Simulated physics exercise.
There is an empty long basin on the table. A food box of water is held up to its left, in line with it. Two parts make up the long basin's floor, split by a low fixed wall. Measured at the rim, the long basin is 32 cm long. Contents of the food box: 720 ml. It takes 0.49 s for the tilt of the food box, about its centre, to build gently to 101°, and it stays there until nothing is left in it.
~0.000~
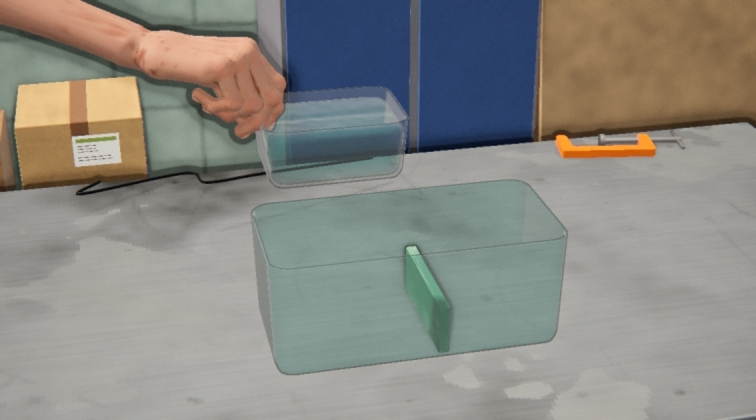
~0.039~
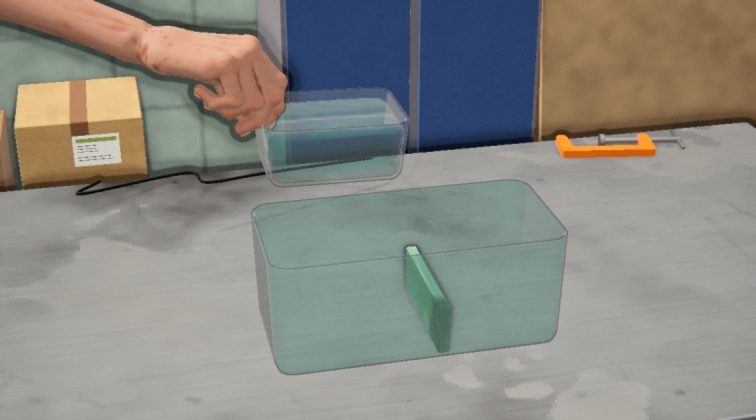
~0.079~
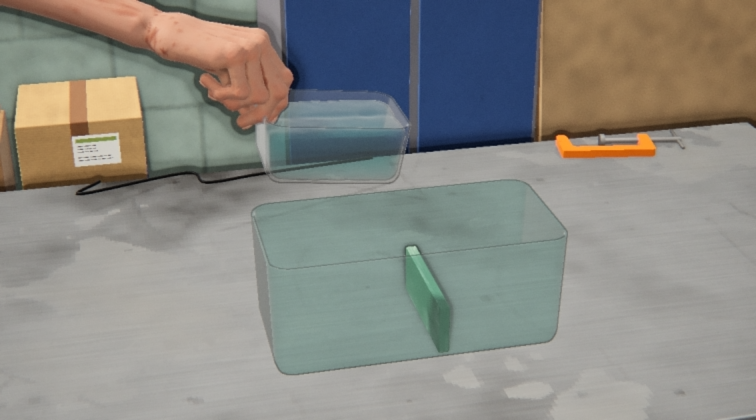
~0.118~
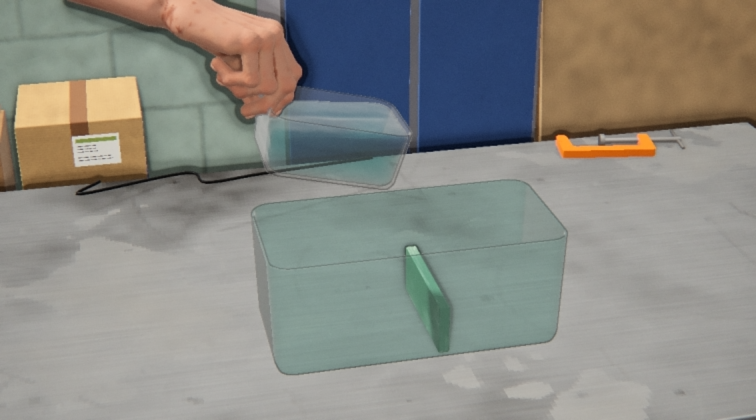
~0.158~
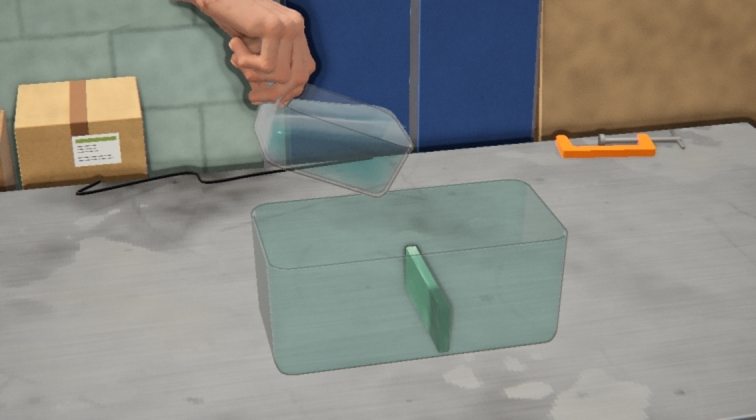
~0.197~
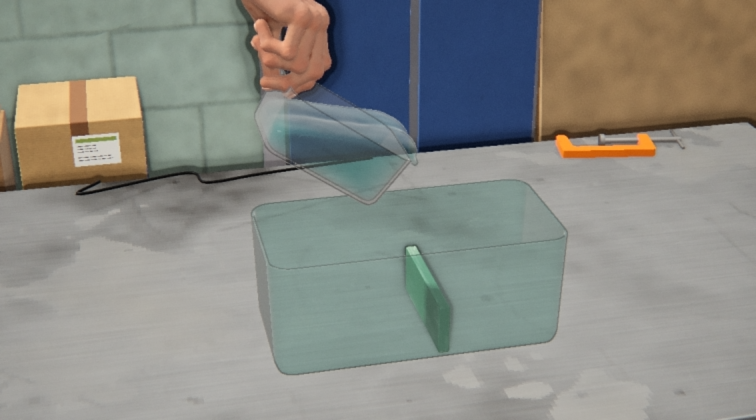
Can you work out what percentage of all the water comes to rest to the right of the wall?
I would put it at 57 per cent.
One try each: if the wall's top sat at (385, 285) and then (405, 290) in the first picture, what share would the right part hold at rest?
Some 85 in a hundred, then some 75 in a hundred.
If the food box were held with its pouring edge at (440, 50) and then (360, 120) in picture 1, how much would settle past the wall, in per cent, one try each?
About 80 %, then about 10 %.
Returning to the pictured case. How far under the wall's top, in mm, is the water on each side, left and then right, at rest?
Looks like roughly 46 mm on the left and roughly 34 mm on the right.
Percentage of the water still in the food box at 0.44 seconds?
Around 12 in a hundred.
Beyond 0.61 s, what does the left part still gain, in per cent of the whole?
Some 10 per cent.
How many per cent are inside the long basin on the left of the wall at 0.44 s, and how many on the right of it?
About 18 left, about 46 right.
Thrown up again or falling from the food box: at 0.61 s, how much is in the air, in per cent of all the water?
Estimate: About 10 in a hundred.
By 0.44 s the tilt is 98° and 12 per cent is still to pour, 17 is left of the wall and 45 right of it.
By 0.61 s the tilt is 101° and 2 per cent is still to pour, 30 is left of the wall and 58 right of it.
By 0.79 s the tilt is 101° and 1 per cent is still to pour, 38 is left of the wall and 57 right of it.
By 0.99 s the tilt is 101° and 0 per cent is still to pour, 40 is left of the wall and 57 right of it.
At rest 41 per cent lies left of the wall, 57 right of it and 3 outside.
